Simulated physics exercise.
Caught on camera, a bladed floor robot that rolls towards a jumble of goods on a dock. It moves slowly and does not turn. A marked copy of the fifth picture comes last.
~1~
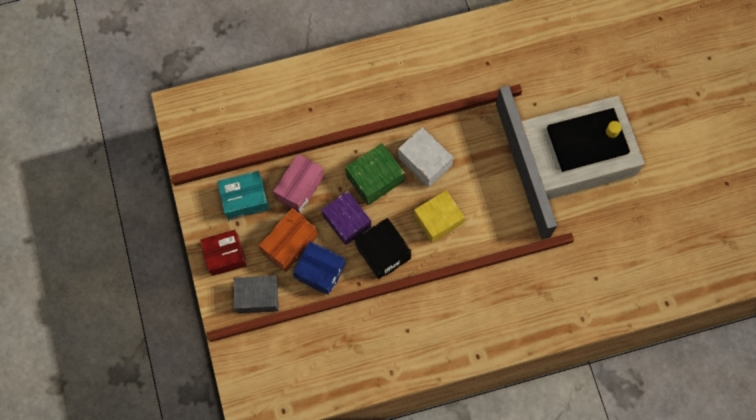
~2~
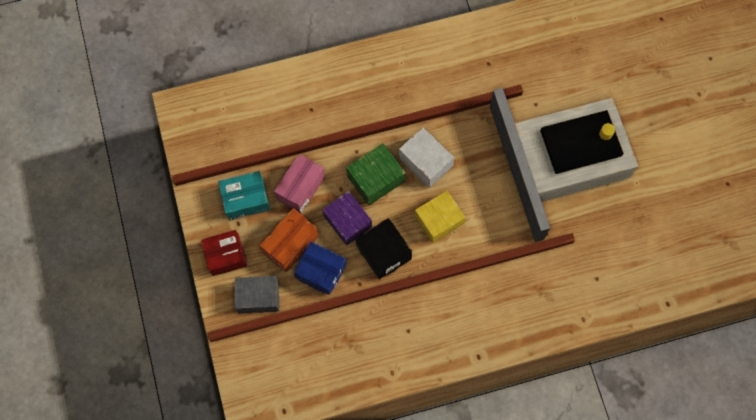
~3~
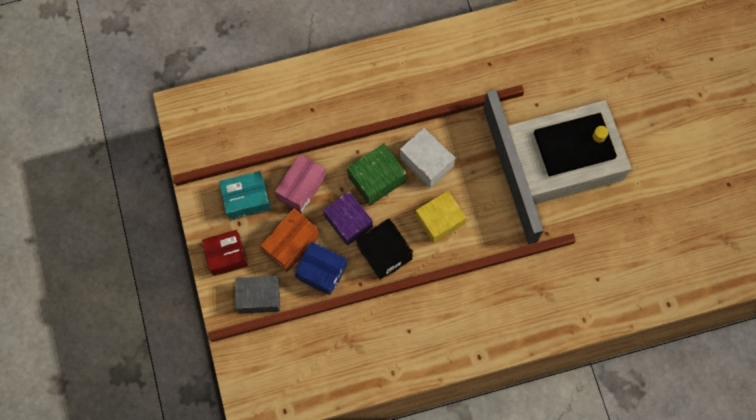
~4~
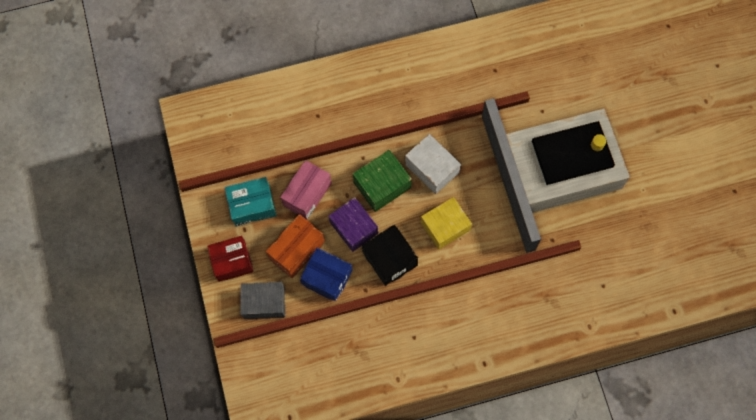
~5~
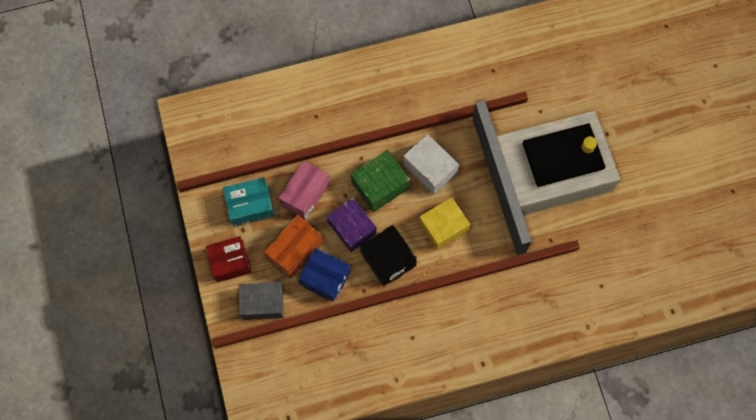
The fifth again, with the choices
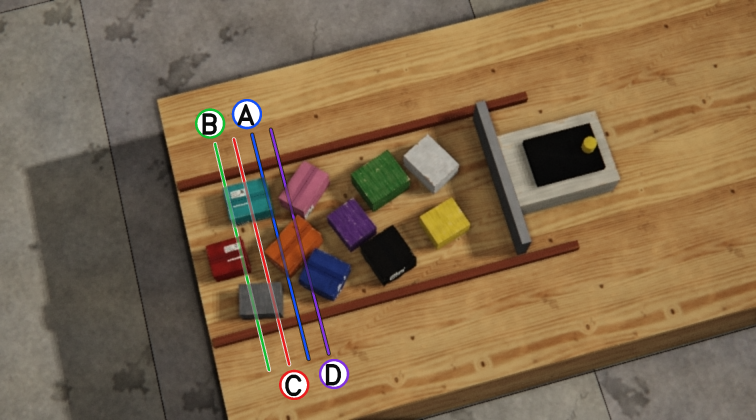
A bladed floor robot rolled slowly and straight to the left across a wooden dock between two red rails, closing some of the gap to a jumble of colorful boxes, which stayed still.
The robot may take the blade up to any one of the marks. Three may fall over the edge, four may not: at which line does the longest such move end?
As far as mark D.
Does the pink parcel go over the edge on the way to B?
By then, yes.
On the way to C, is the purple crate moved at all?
By then, yes.
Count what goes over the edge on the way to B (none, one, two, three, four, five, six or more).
Six or more.
On the marked copy, A at (279, 243); B at (241, 253); C at (261, 248); D at (299, 238).
Following D. Soon after the start, robot (486, 175); black parcel (382, 259); white crate (398, 172).
Later, robot (412, 194); red box (211, 261); grey crate (236, 311).
In the end, robot (357, 209); turquoise parcel over the edge; red box over the edge; three fallen.
As for the rest, A drops six; B drops nine; C drops six.
